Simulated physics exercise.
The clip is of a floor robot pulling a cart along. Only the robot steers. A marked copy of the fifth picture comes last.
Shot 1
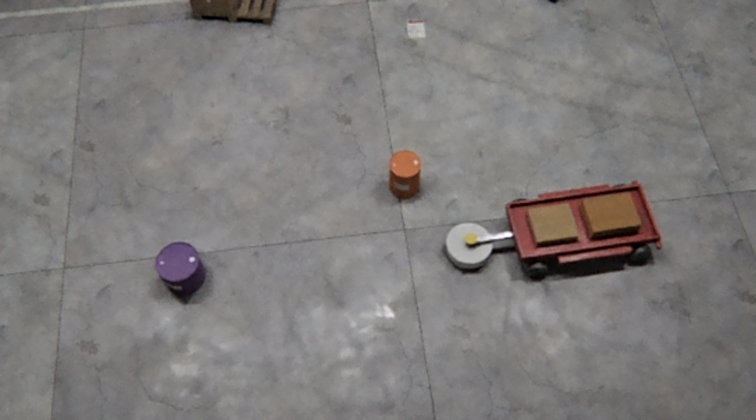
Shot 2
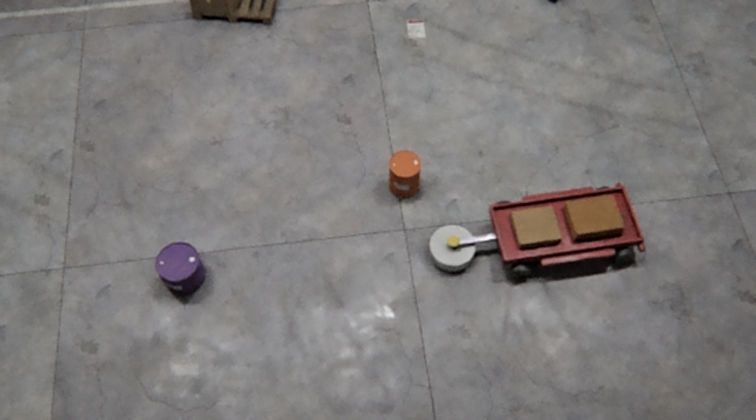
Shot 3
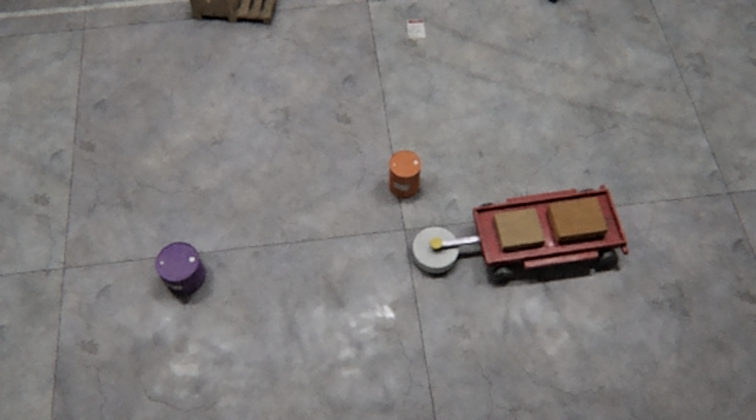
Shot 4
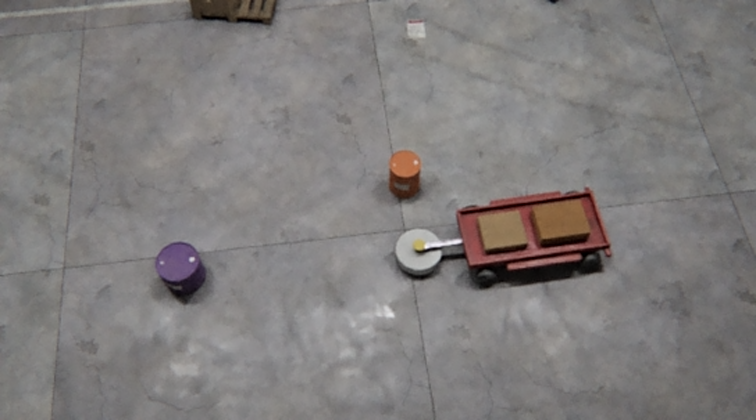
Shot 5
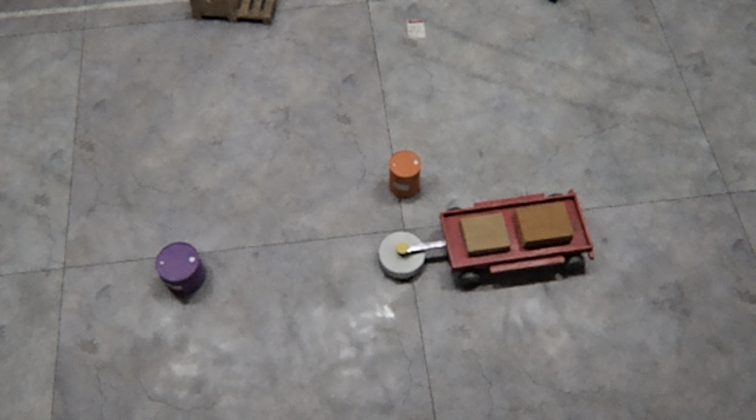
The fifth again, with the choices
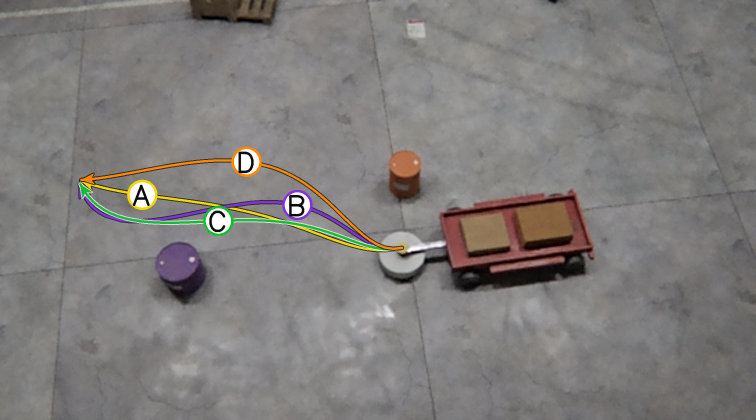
A small round robot pulled a red cart carrying two boxes slowly leftward across the gray floor, passing just below an orange keg, while a purple tub stood still off to the left.
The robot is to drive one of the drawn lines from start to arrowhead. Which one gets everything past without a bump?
A.
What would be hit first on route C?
It meets the purple tub.
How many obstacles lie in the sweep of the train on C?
It touches one.
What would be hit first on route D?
First the orange keg.
On the marked copy, A from (402, 248) via (240, 210) to (81, 181); B from (402, 248) via (231, 206) to (80, 184); C from (402, 248) via (236, 220) to (80, 184); D from (402, 248) via (255, 163) to (81, 180).
Following A. Soon after the start, robot (289, 229), cart (399, 236).
Later, robot (175, 205), cart (280, 217).
In the end, robot (82, 186), cart (182, 201); nothing has been touched.
As for the rest, B meets the purple tub; C meets the purple tub; D meets the orange keg.
